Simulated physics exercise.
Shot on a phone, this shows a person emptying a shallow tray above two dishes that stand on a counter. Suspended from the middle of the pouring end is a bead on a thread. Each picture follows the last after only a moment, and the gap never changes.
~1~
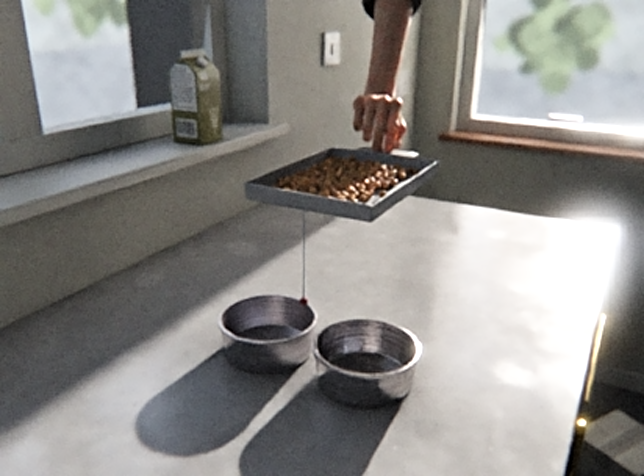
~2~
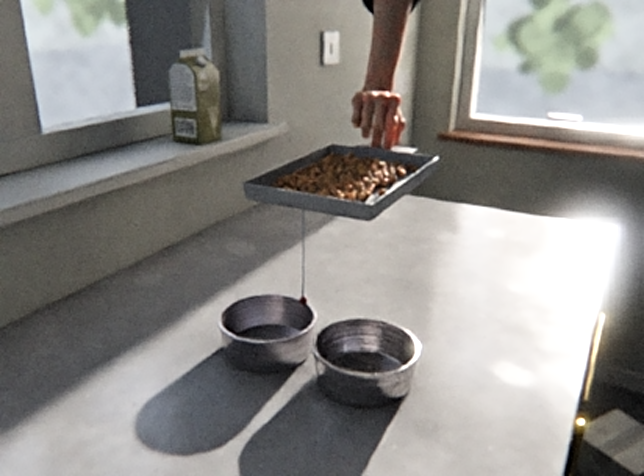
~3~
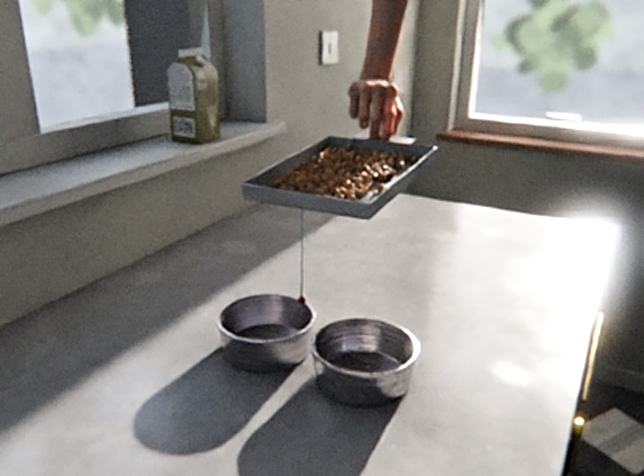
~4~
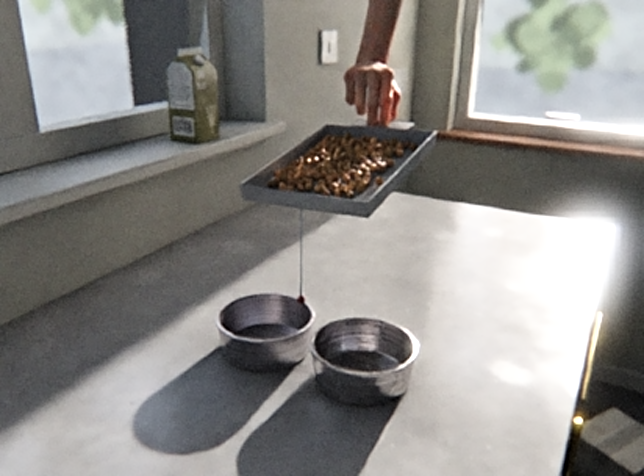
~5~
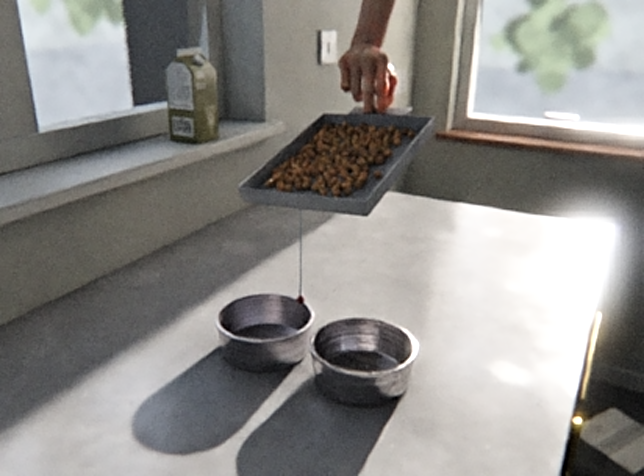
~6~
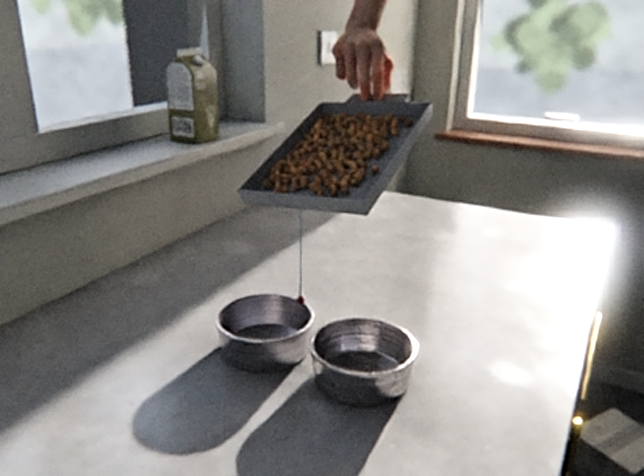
The footage shows a hand holding a shallow tray of small brown food pieces above two round metal dishes on a counter, gradually raising its far side so the near edge slopes down, while a threaded bead hangs beneath.
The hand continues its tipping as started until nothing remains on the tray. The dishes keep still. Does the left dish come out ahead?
Yes.
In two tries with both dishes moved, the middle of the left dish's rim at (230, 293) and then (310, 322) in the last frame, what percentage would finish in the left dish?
In order, 40 % and 20 %.
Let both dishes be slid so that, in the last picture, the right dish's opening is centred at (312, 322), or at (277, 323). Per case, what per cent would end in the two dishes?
About 60 per cent, then about 80 per cent.
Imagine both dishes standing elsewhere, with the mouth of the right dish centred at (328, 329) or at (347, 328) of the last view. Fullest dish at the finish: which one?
The left-placed dish first, the left-placed dish second.
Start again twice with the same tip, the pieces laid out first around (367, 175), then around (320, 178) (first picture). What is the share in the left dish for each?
Some 70 and then some 70 per cent.
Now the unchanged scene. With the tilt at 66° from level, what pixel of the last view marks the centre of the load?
Its middle sits at about pixel (285, 165).
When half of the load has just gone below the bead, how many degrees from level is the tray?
Roughly 115 degrees at that moment.
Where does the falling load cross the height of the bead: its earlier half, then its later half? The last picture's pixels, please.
Initially about (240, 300); subsequently about (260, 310).
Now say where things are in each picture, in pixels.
In the first frame, corners of the pouring end near (246, 183) and (372, 205), level; middle of the load near (343, 177), roasted chickpeas; left dish near (241, 352); right dish near (343, 386); bead on its thread near (304, 301).
In the second frame, corners of the pouring end near (245, 183) and (371, 204), level; middle of the load near (342, 174).
In the third frame, corners of the pouring end near (243, 183) and (369, 203), tipped barely, lowest at the left corner; middle of the load near (341, 169).
In the fourth frame, corners of the pouring end near (241, 185) and (367, 201), tipped a little, lowest at the left corner; middle of the load near (339, 161).
In the fifth frame, corners of the pouring end near (240, 187) and (365, 200), tipped clearly, lowest at the left corner; middle of the load near (337, 154).
In the sixth frame, corners of the pouring end near (239, 189) and (364, 200), tipped clearly, lowest at the left corner; middle of the load near (334, 148), a little on the move; left dish near (238, 351); right dish near (340, 384).
Shortly afterwards, tray tipped steeply; all but a few on the tray; only a few in the air.
Next, tray tipped past a quarter turn; the bulk on the tray; only a few in the left dish; only a few outside both; a little in the air.
Some moments later, tray tipped past a quarter turn; the bulk in the left dish; near a quarter outside both.
In the end, tray tipped past a quarter turn; none at all in the right dish; the bulk in the left dish; near a quarter outside both.
